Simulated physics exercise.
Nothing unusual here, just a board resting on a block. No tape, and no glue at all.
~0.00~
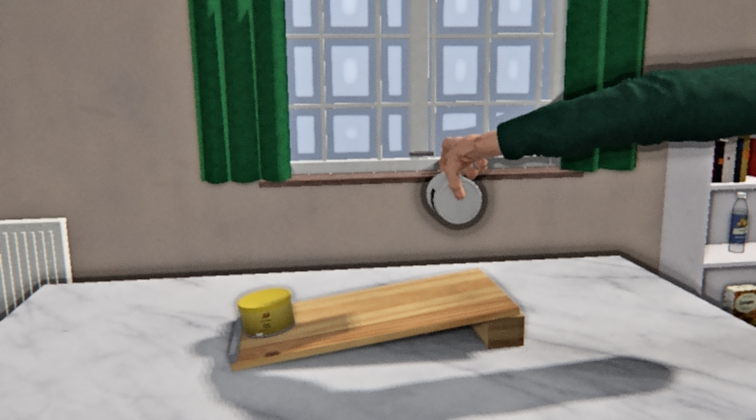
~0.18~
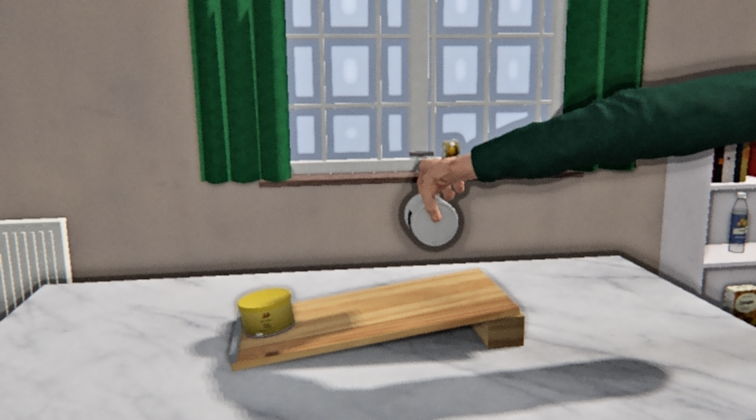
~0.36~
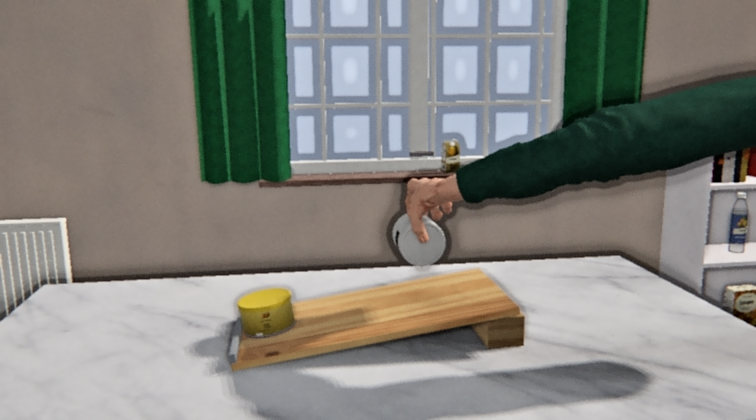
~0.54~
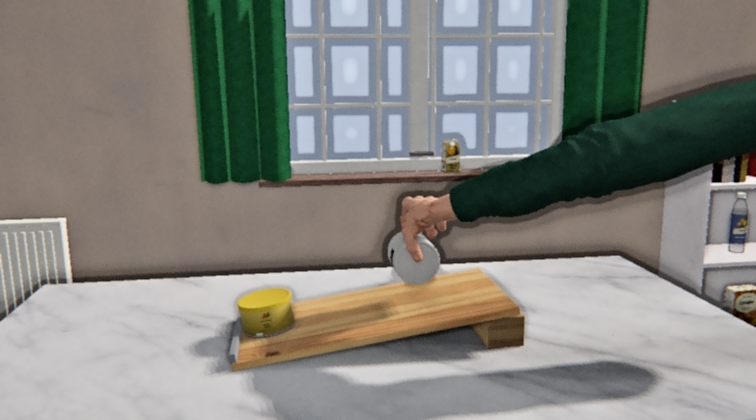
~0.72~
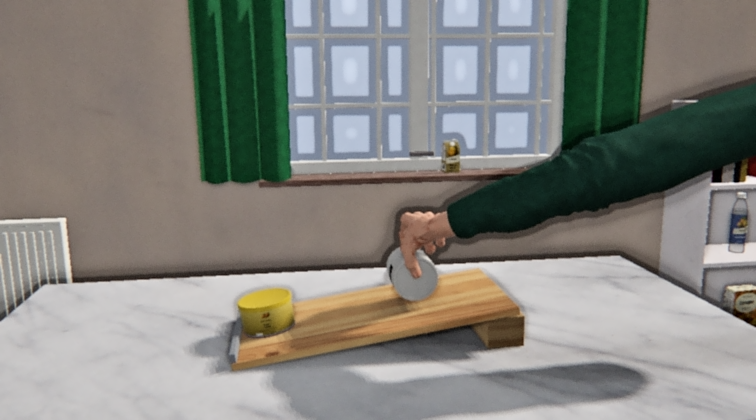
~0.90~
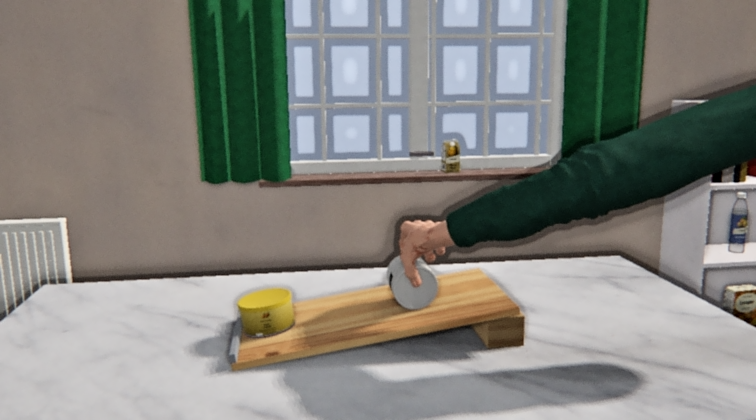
We see a hand in a green sleeve lower a round white jar, held on its side, down and leftward onto a sloping wooden board resting on a block, while a yellow tub stays still near the board's lower left end.
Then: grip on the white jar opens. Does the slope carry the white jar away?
Result: Motion toward the bottom.
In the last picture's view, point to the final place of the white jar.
It ends up near (314, 299).
Around 1.30 s, white jar displaced a little near (393, 284).
Around 1.50 s, white jar displaced about its own width near (362, 290).
Around 1.70 s, white jar displaced well along near (313, 299).
Around 2.00 s, white jar resting near (315, 300).
Finally (3.2 s), moved from the start, white jar; yellow tub still in place. Final places as the last picture's camera would see them, white jar near (314, 299). The white jar runs down the board.
